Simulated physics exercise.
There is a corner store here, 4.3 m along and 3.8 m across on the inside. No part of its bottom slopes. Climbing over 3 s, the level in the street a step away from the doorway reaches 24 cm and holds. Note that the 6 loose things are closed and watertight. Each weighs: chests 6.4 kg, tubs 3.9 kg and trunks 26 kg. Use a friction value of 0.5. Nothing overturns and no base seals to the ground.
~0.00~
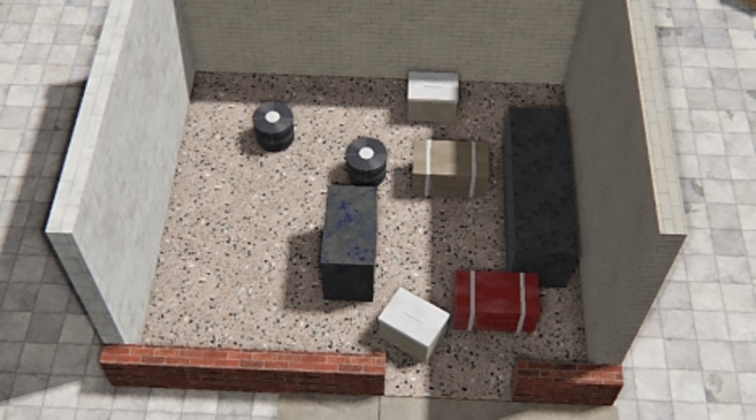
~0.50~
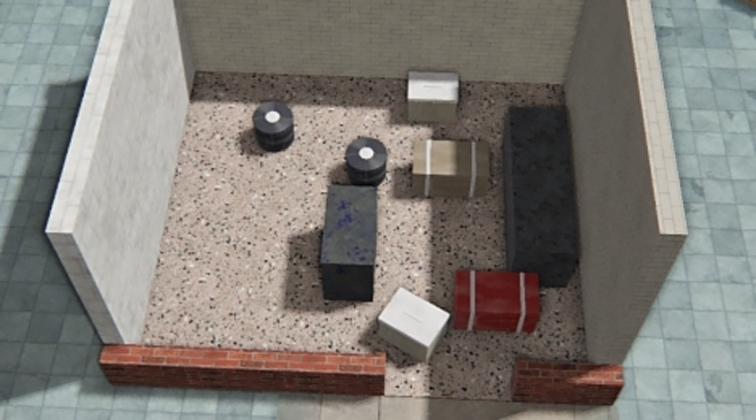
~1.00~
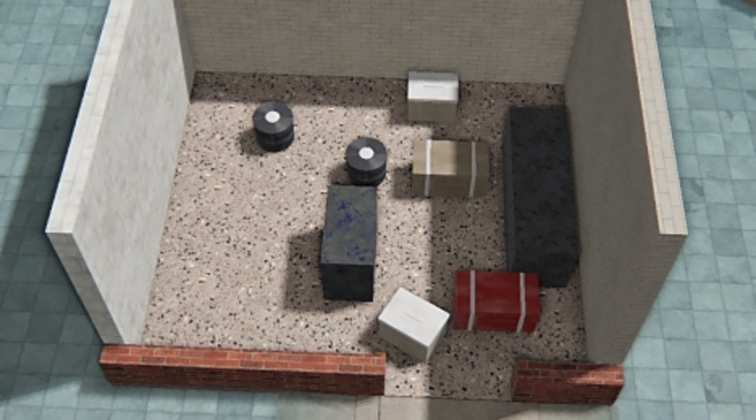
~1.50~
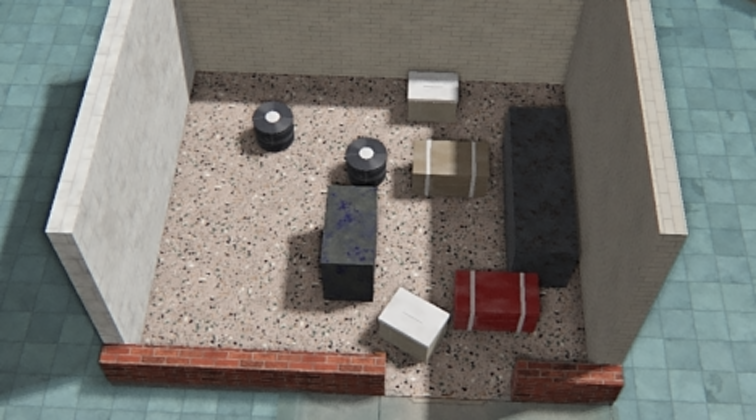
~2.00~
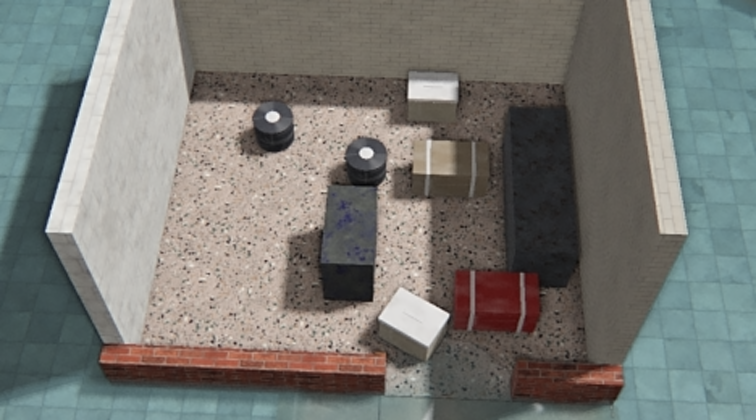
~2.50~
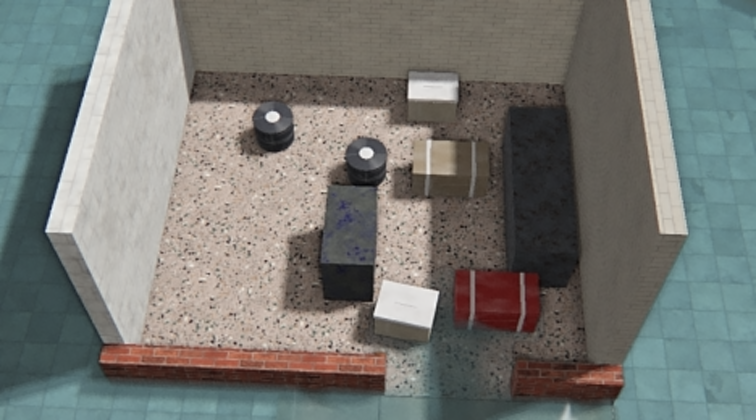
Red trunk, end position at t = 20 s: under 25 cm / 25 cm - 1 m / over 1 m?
The move is big.
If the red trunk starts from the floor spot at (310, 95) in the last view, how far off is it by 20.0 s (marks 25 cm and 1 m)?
So it budges only slightly.
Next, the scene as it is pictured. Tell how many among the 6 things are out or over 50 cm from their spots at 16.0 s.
At that moment it comes to 6.
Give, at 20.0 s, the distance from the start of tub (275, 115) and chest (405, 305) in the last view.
The first is 50 cm from its start, the second 150 cm.
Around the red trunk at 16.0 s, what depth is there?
Roughly 20 cm.
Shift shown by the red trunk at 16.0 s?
It has shifted about 200 cm.
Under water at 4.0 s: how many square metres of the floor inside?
Some 5.5 m2.
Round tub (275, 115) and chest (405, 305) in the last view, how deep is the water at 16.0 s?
Depth approx. 9 cm / 18 cm.
After 4.0 s the red trunk is near (492, 275), 0.2 m from its start, aground; 1 afloat.
After 9.0 s the red trunk is near (460, 188), 1.2 m from its start, afloat; 6 afloat.
After 16.0 s the red trunk is near (313, 296), 1.8 m from its start, afloat; 6 afloat.
After 20.0 s the red trunk is near (323, 297), 1.7 m from its start, afloat; 6 afloat.
